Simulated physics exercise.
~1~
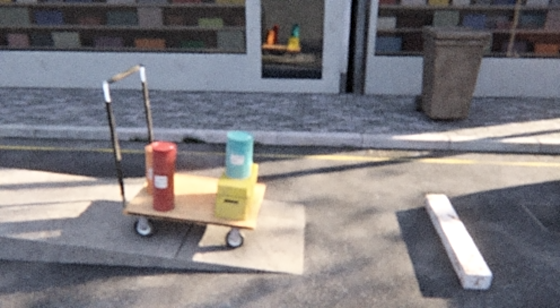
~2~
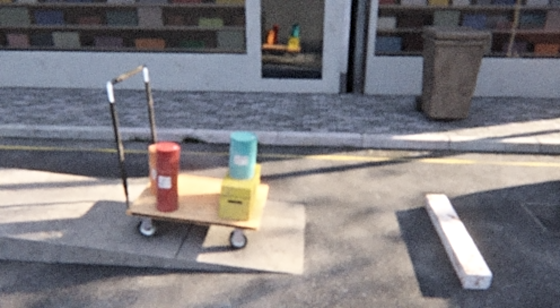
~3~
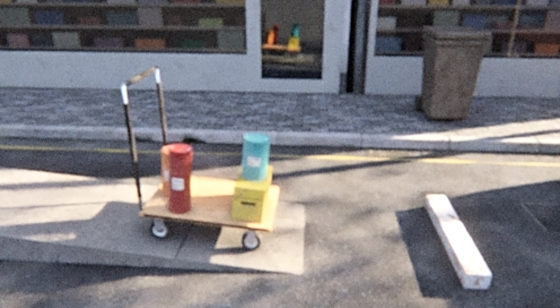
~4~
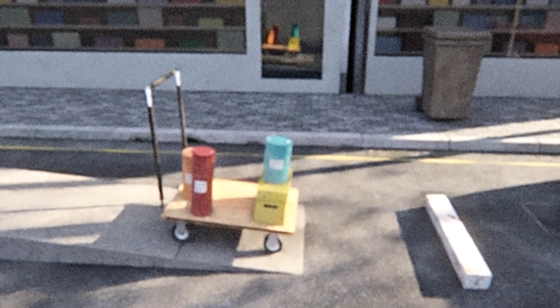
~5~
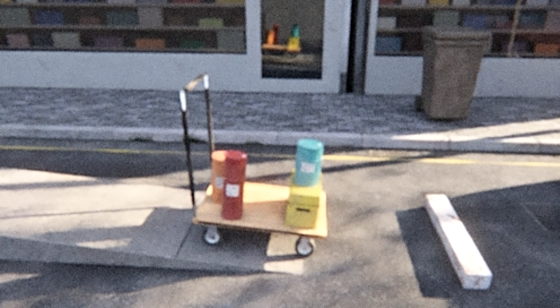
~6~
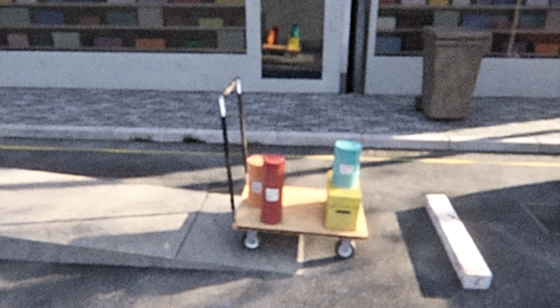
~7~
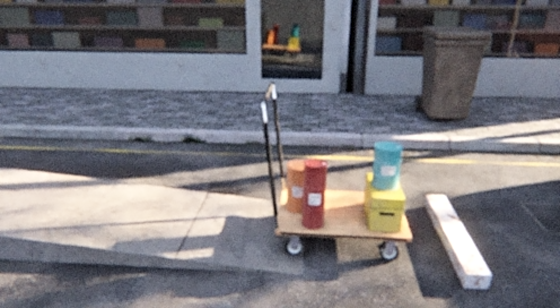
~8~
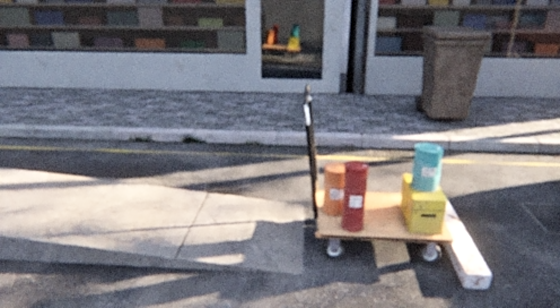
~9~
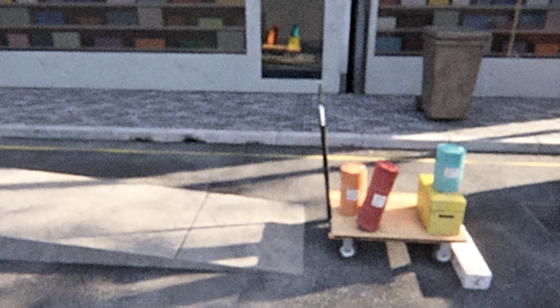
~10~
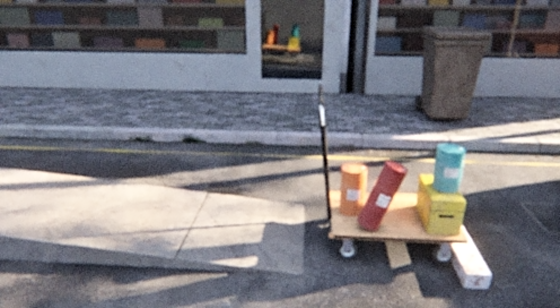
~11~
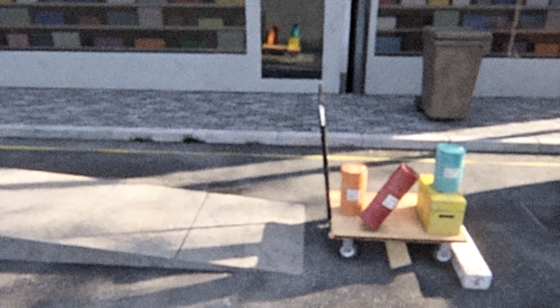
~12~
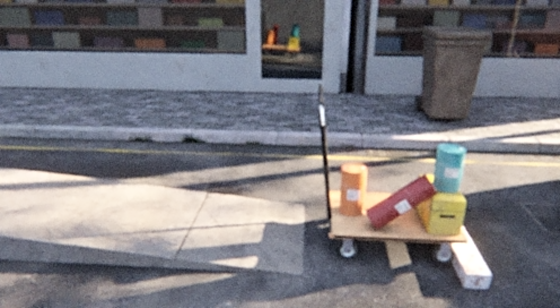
A trolley carrying canisters and a yellow box rolls right off a ramp, stopping at a white kerb as the red canister topples against the box.
